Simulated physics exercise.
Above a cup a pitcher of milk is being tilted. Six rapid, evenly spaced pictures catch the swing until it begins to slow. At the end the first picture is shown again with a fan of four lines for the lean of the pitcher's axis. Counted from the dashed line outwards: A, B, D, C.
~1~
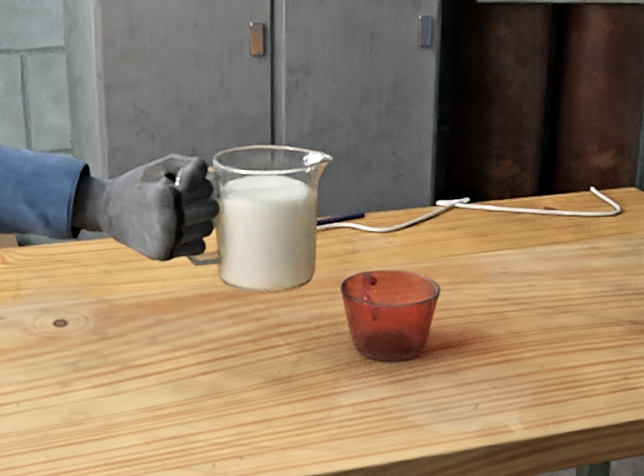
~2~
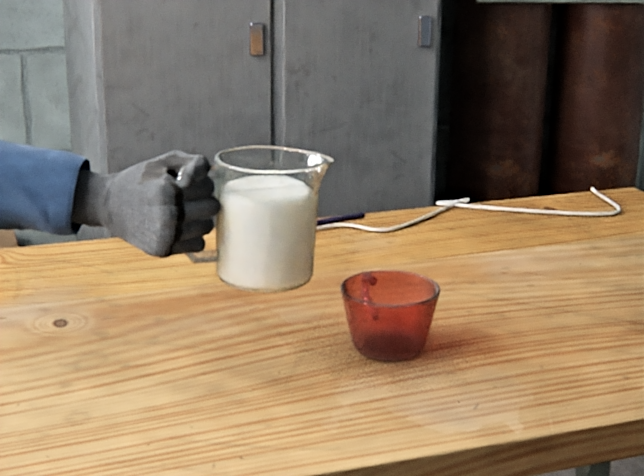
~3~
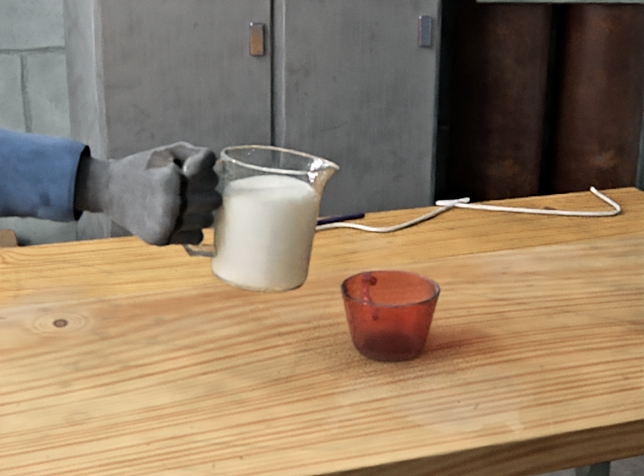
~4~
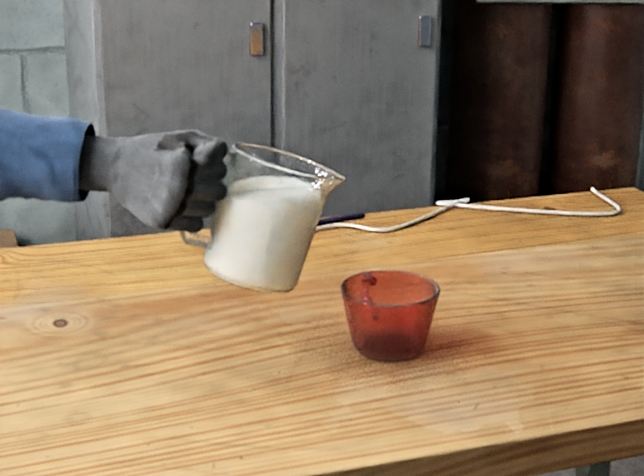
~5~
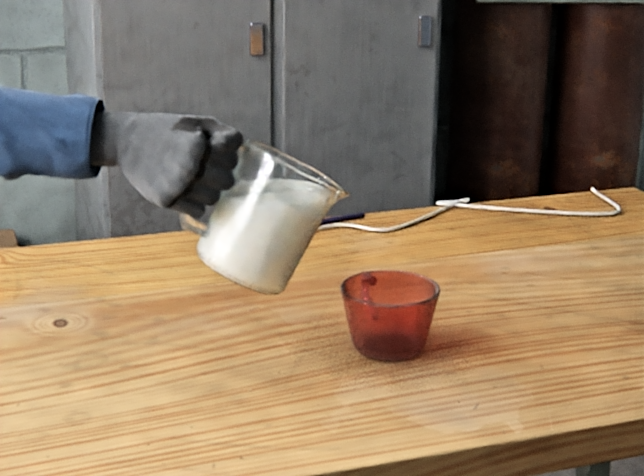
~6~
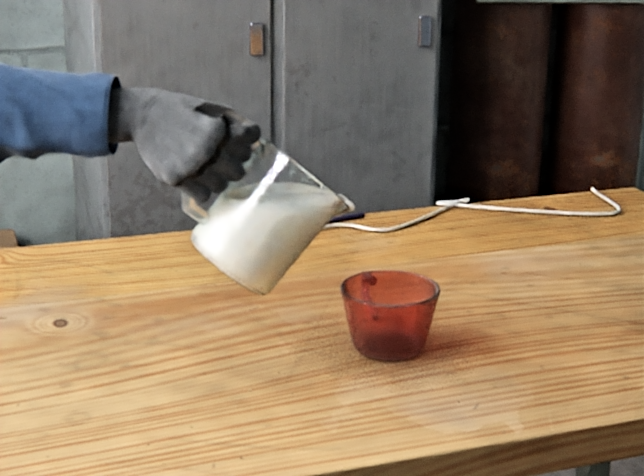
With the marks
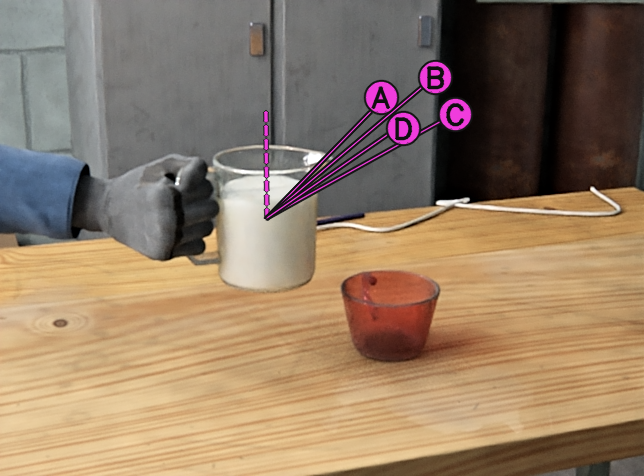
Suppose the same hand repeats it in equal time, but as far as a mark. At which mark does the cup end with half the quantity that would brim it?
D is best.
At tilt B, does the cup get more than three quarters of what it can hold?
No, less.
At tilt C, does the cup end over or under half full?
Over.
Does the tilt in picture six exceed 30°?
Yes.
On the marked copy, A at (370, 111); B at (421, 87); C at (440, 121); D at (387, 134).
Choosing A, the cup ends with about 21 % of what it can hold; 3 % of the milk is spilt.
Choosing B, the cup ends with about 35 % of what it can hold.
Choosing C, the cup ends with about 62 % of what it can hold; 6 % of the milk is spilt.
Choosing D, the cup ends with about 47 % of what it can hold; 4 % of the milk is spilt.
